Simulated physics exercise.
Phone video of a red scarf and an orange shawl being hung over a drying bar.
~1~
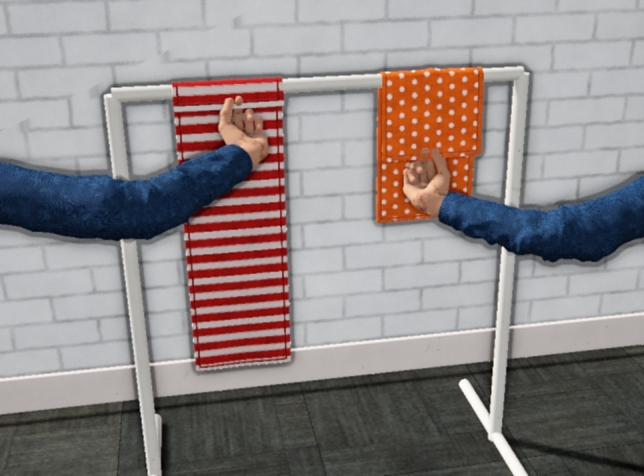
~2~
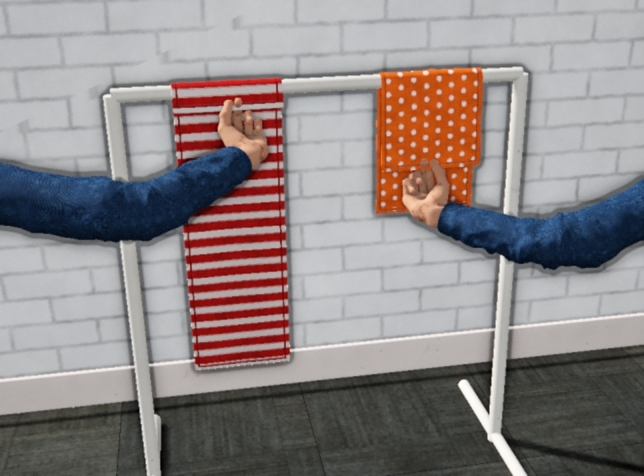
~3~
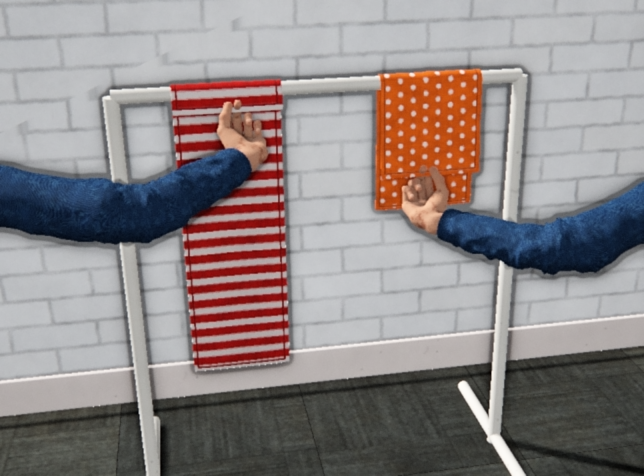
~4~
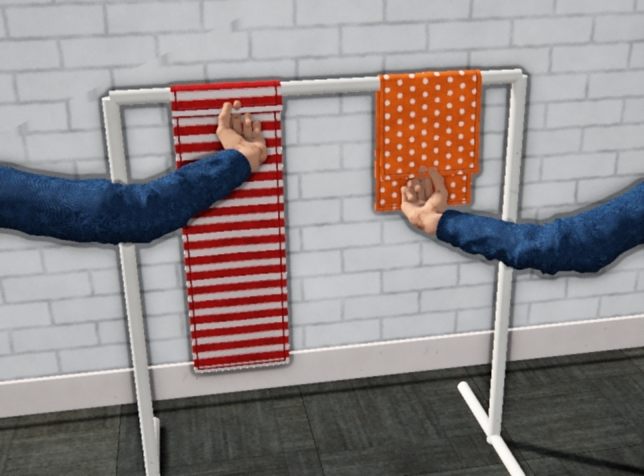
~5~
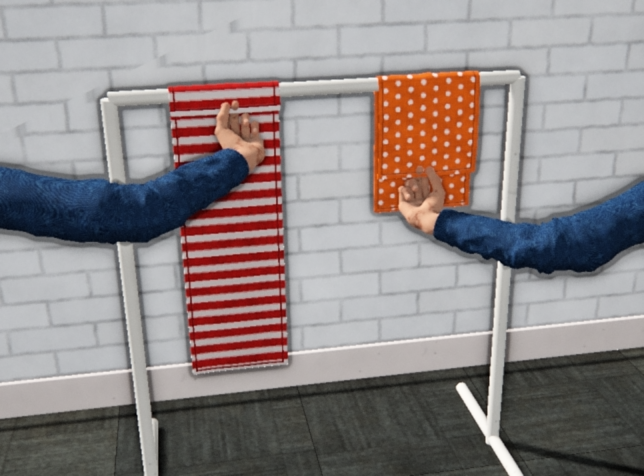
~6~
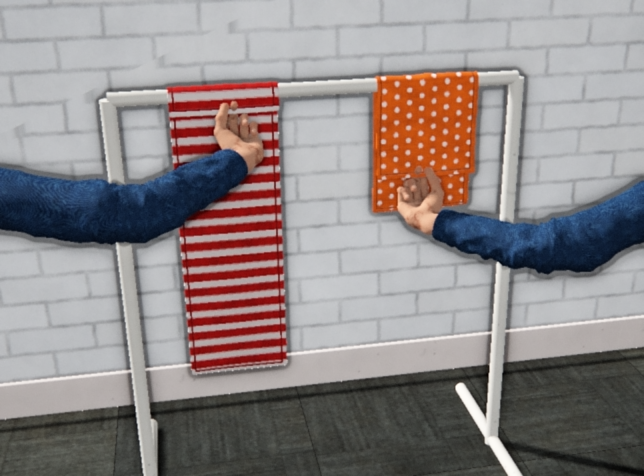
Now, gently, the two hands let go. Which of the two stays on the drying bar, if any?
Outcome: The red scarf is pulled off by its long side, the orange shawl stays on.
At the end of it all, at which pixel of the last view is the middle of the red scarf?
Somewhere around pixel (245, 469).
Then, 0.46 s after the last picture, scarf clear of the rail and dropping near (243, 423); shawl still hanging.
Then, 0.82 s after the last picture, scarf in a heap on the floor near (244, 469); shawl still hanging.
At rest, scarf in a heap on the floor near (244, 470); shawl still hanging. The red scarf slides off and the orange shawl hangs there.
